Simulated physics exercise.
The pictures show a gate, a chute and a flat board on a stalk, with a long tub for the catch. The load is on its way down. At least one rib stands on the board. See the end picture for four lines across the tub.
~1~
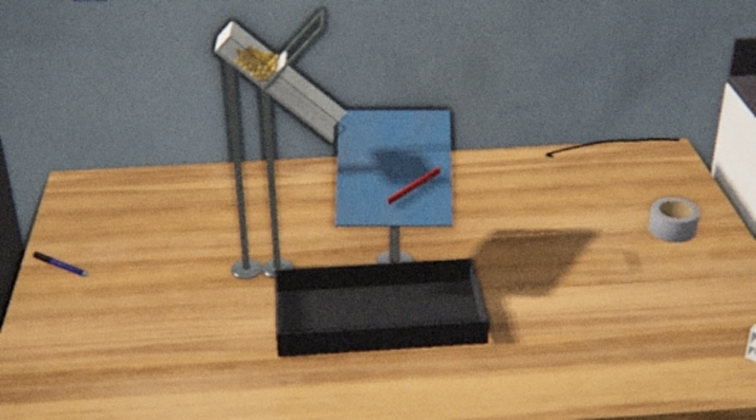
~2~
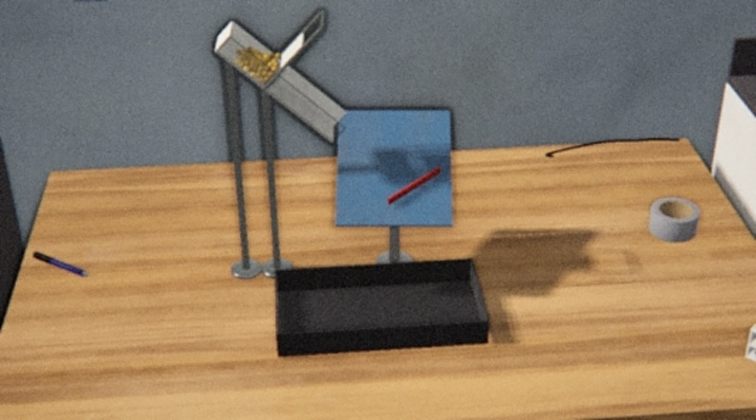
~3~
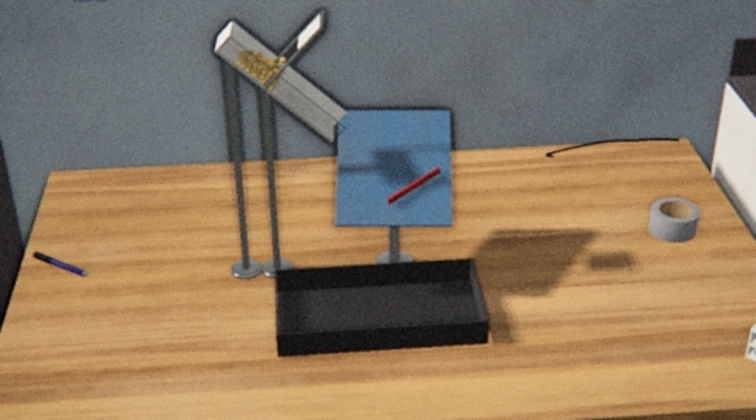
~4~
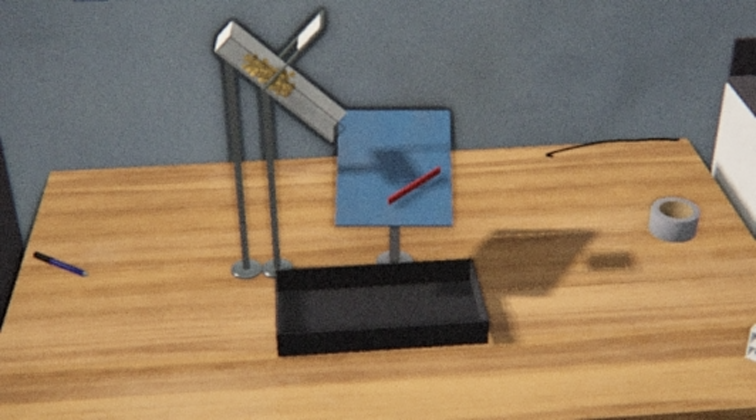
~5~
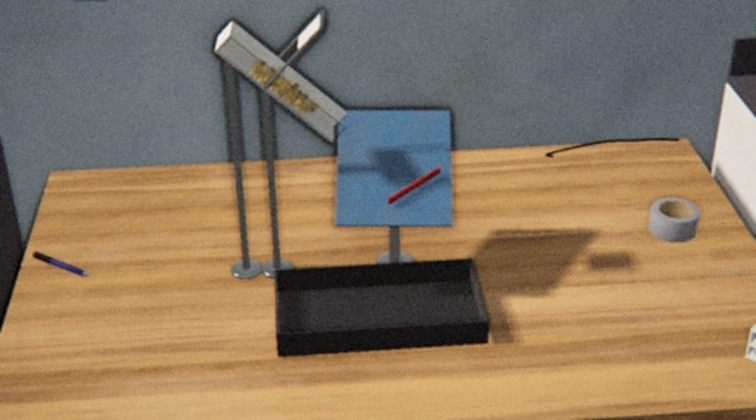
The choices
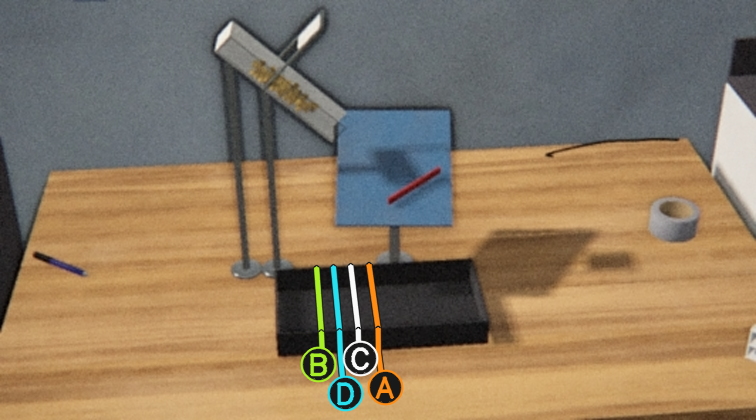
Golden puffed corn balls slide down a pale sloping chute on two grey posts, spreading into a longer streak toward the lower right once the gate lifts. Below stand a blue board on a stalk with a red rib and an empty black tub, with a dark pen at left and grey tape at right. The wooden tabletop against a blue-grey wall is seen from slightly above by an unmoving camera.
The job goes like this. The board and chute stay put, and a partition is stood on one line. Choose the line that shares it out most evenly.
A works best here.
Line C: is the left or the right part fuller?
More lands on the right.
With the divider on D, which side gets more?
More lands on the right.
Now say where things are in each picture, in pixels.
The first frame shows load behind the gate (260, 66), puffed corn balls; lip of the chute (333, 134), sloping fairly steeply.
The second frame shows middle of the board (394, 166), tilted gently; middle of its low edge (394, 225); of its high edge (394, 110).
The third frame shows front corners of the tub (277, 334) and (489, 321), empty; front of the load (273, 82).
The fourth frame shows middle of the load (267, 77); its front (293, 86), roughly a quarter of the way to the lip; rib from (440, 167) to (388, 199).
The fifth frame shows middle of the load (279, 82); its front (316, 106), roughly two thirds of the way to the lip.
On the marked copy, line A crosses the front rim at (378, 328); line B crosses the front rim at (321, 331); line C crosses the front rim at (358, 329); line D crosses the front rim at (339, 330).
If A is chosen, of what is caught, roughly half on the left of the divider, roughly half on the right.
If B is chosen, of what is caught, not one piece on the left of the divider, every piece on the right.
If C is chosen, of what is caught, about a tenth on the left of the divider, the larger part on the right.
If D is chosen, of what is caught, just a few on the left of the divider, almost all on the right.
